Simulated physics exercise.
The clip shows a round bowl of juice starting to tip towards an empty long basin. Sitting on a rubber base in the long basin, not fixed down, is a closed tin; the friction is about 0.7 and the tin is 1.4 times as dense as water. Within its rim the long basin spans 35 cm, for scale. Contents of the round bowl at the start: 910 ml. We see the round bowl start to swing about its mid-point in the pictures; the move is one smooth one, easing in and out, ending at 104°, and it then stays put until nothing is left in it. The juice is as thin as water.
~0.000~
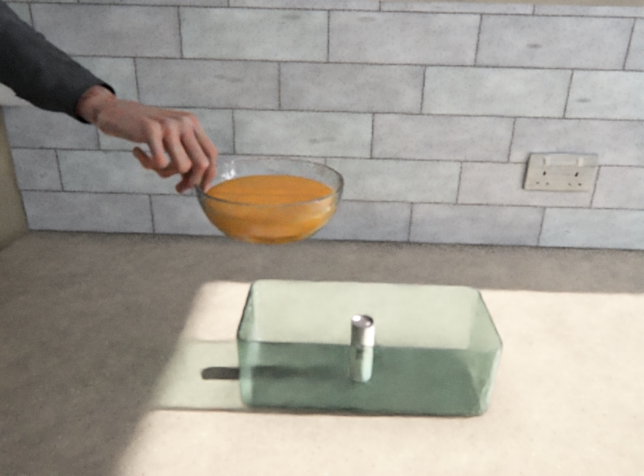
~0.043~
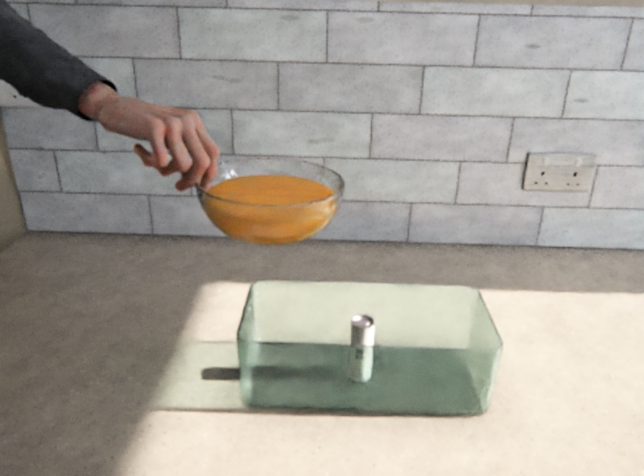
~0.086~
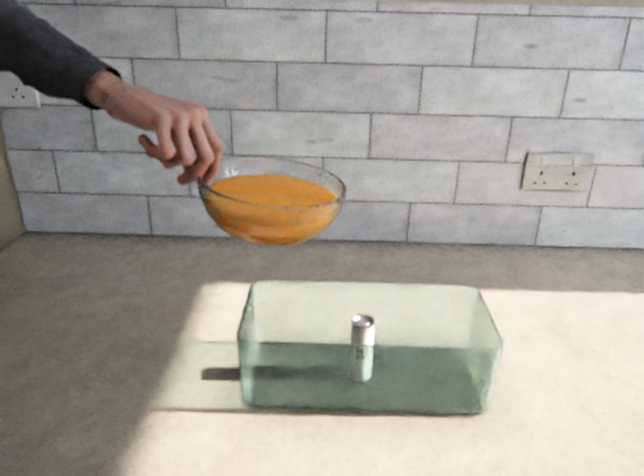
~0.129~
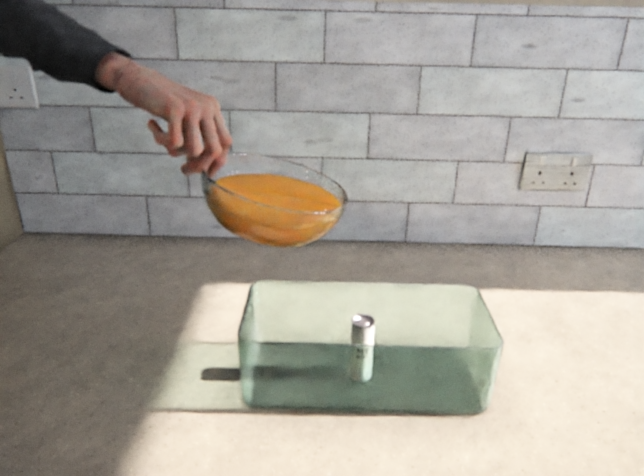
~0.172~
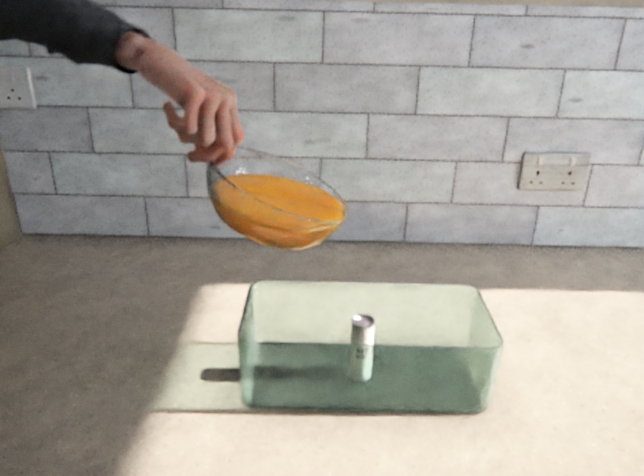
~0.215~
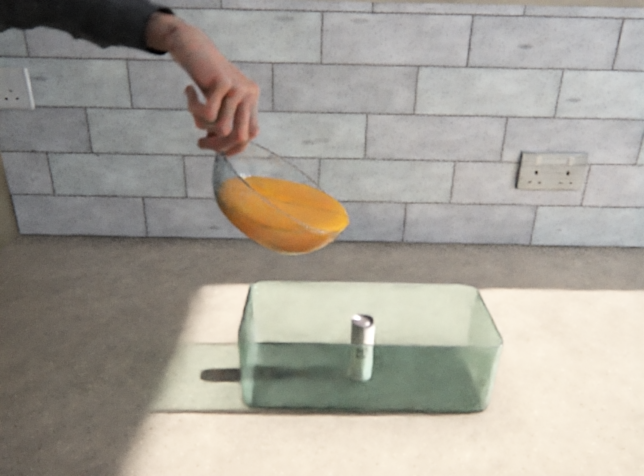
On a sunlit counter, a hand steadily tilts a glass bowl of orange liquid rightward.
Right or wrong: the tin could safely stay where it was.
Right, it remains upright.
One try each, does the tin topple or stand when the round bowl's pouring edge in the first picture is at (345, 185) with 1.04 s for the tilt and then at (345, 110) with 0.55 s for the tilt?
Run one: It does not tip. Run two: It does not tip.
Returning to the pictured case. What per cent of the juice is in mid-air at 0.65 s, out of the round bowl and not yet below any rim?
Some 6 % is up in the air.
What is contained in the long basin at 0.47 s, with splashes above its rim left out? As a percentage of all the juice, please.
50 %, give or take.
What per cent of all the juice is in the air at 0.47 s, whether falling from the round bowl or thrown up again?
Roughly 46 %.
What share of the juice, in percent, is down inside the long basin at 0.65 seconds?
94 per cent or thereabouts.
Then, 0.47 s in, the tilt is 98° and 5 per cent is still to pour; the tin stands where it began.
Then, 0.65 s in, the tilt is 104° and 0 per cent is still to pour; the tin stands where it began.
Then, 0.84 s in, the tilt is 104° and 0 per cent is still to pour; the tin stands where it began.
Then, 1.05 s in, the tilt is 104° and 0 per cent is still to pour; the tin stands where it began.
Finally, the tin stands where it began.
